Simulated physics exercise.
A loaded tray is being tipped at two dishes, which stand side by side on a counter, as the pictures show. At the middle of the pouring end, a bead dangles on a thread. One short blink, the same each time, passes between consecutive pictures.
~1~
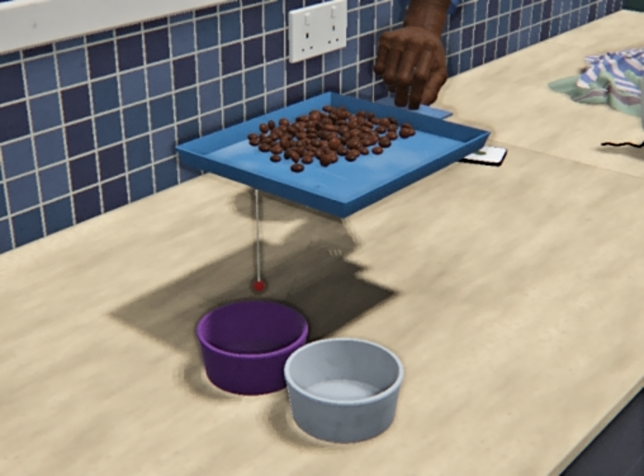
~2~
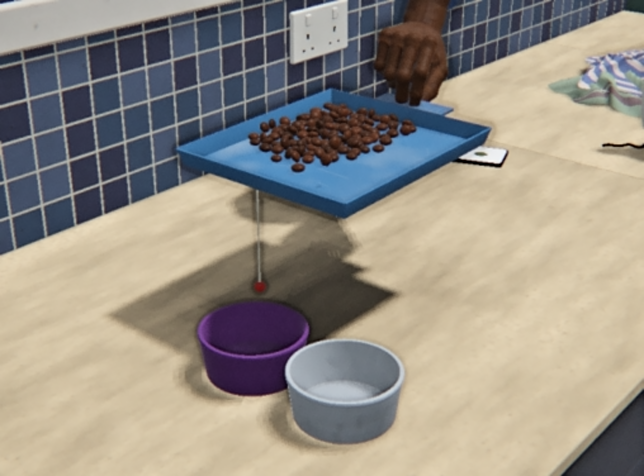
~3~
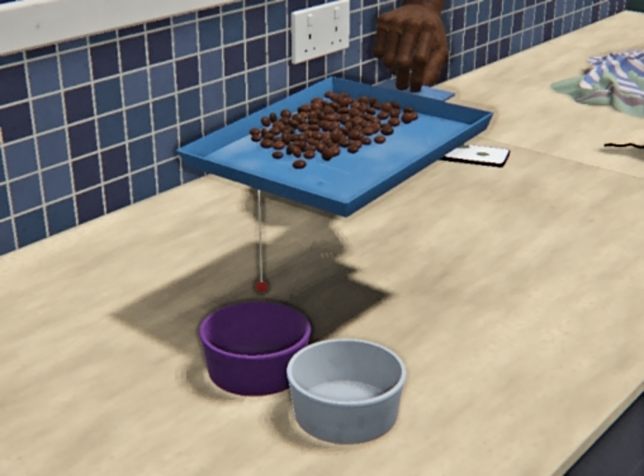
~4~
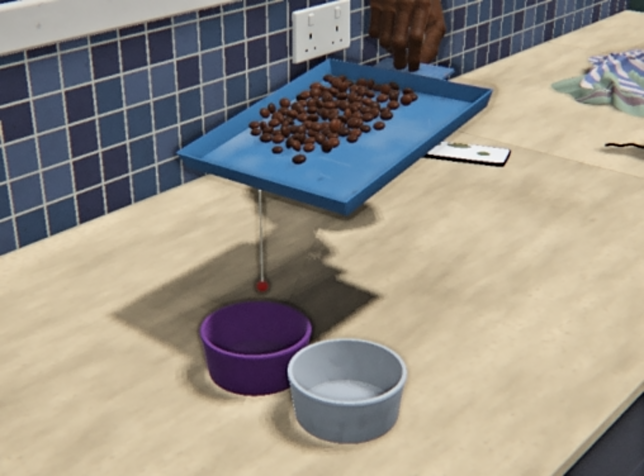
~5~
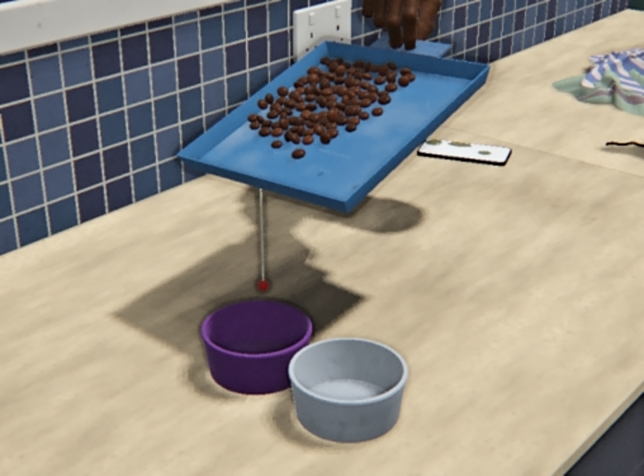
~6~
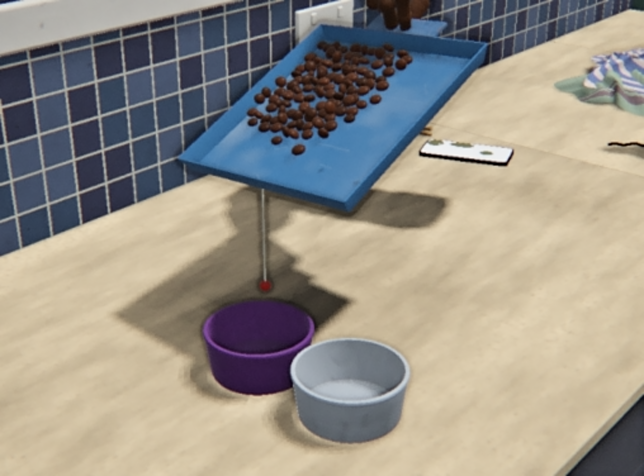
On a kitchen counter, a hand raising the far end of a blue tray of brown pieces above purple and grey bowls.
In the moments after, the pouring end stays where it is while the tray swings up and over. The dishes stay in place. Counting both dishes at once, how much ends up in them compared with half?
Honestly, the catch comes out below half of the load.
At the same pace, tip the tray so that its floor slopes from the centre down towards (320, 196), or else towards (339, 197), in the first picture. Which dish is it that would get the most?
First place: The dish to the right; second place: The dish to the right.
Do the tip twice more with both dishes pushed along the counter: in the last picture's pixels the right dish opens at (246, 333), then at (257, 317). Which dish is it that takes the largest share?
Left side first, Left side second.
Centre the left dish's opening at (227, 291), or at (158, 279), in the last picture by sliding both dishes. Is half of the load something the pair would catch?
The first time it's lower than half, the second time higher than half.
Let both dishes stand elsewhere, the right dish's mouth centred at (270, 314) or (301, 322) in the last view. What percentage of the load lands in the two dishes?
Around 50 and then 40 per cent.
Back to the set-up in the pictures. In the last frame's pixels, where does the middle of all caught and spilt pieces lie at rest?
Resting centre, last picture - approx. (168, 341).
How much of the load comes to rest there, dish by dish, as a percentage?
About 10 % ends in the left dish and about 0 % in the right dish.
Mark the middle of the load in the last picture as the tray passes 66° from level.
Somewhere about pixel (217, 166).
Just after the last frame, tray tipped steeply; the larger part on the tray; about a tenth in the air.
A moment on, tray tipped past a quarter turn; roughly a quarter on the tray; about a tenth in the left dish; roughly two thirds outside both; about a tenth in the air.
Further on, tray tipped past a quarter turn; about a tenth in the left dish; the larger part outside both.
When it is over, tray tipped past a quarter turn; not one in the right dish; about a tenth in the left dish; the larger part outside both.
